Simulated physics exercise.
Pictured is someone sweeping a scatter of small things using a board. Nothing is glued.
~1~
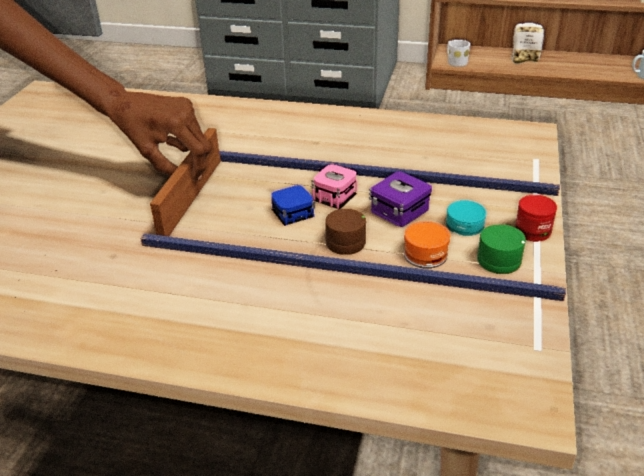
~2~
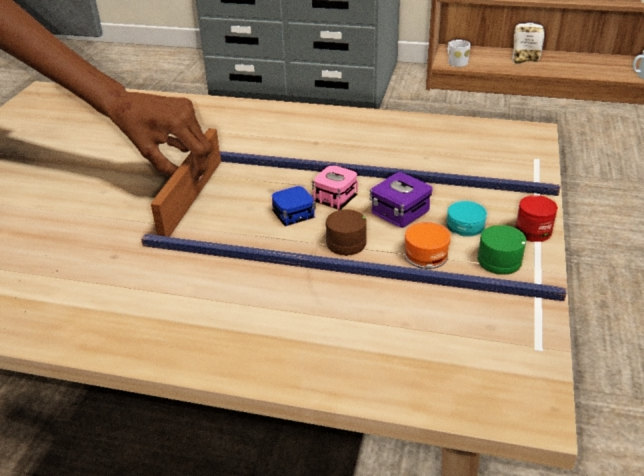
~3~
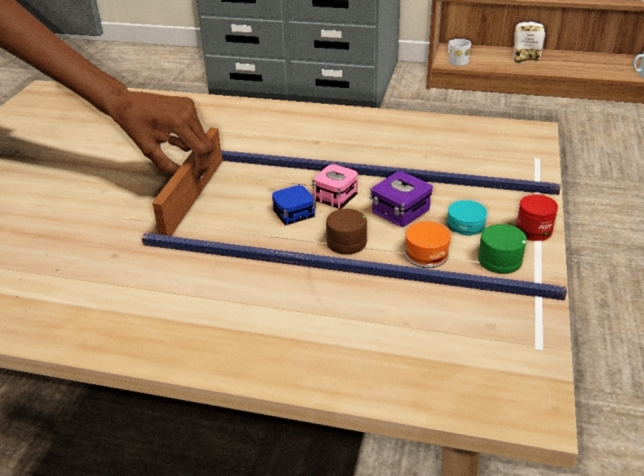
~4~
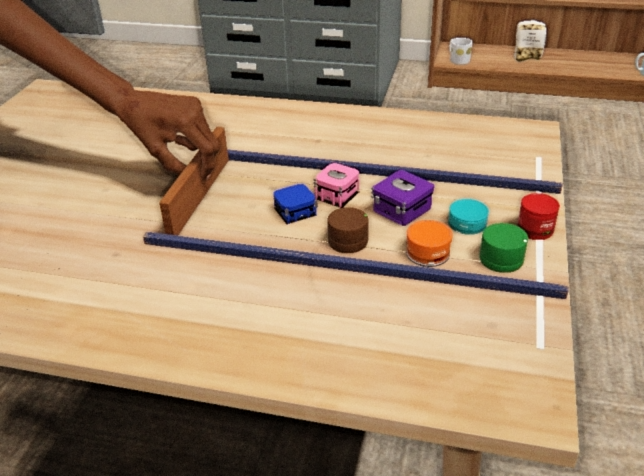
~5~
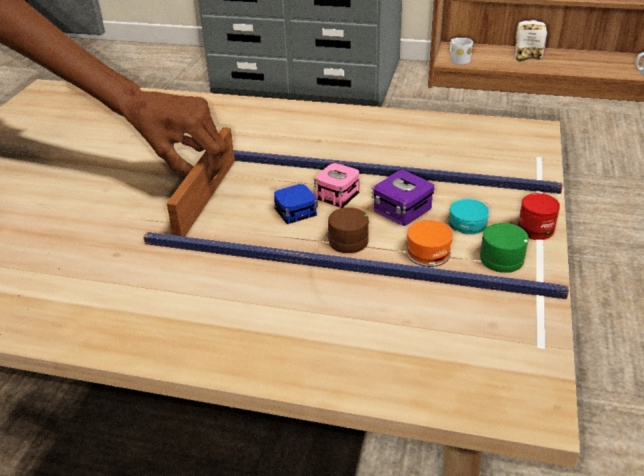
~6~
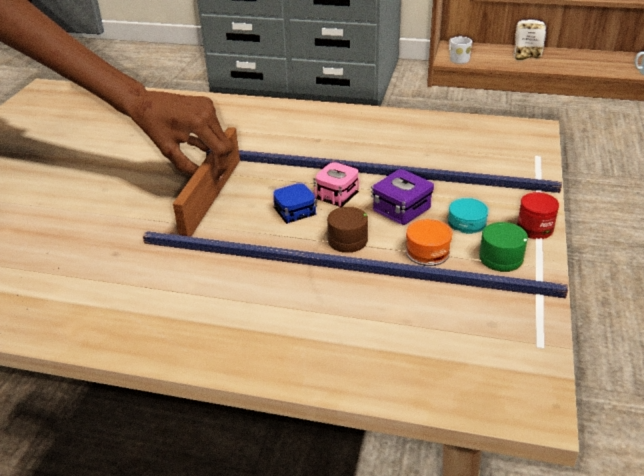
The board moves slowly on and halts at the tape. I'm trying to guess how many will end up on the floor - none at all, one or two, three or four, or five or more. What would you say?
I'd say five or more.
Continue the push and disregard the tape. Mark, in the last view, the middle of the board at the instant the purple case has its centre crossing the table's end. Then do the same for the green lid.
(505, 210) and (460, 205), more or less.
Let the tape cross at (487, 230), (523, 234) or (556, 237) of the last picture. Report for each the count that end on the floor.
Going through each try, you'd get 3, 5 and 8.
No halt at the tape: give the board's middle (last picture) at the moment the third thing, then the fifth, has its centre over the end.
I'd put the first at about (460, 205) and the next at about (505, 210).
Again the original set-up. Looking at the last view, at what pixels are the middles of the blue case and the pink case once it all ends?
Final positions: Near (559, 236); near (559, 205).
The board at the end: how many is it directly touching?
Well, it touches 3.
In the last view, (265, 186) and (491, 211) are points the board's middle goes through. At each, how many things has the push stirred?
First 0 and then 8.
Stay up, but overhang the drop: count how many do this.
I count 3 overhanging.
Early on, none off yet; red tub at rest near (537, 216); green lid at rest near (503, 247); turquoise tub at rest near (468, 216).
A while later, none off yet; red tub at rest near (537, 216); green lid at rest near (503, 247); turquoise tub travelled about its own width near (497, 218).
Further along, one off so far; red tub in the air; green lid leaning well over near (601, 285); turquoise tub leaning well over near (593, 260).
Finally, the number that fall off is five or more; lost, purple case, orange tin, turquoise tub, green lid and red tub.
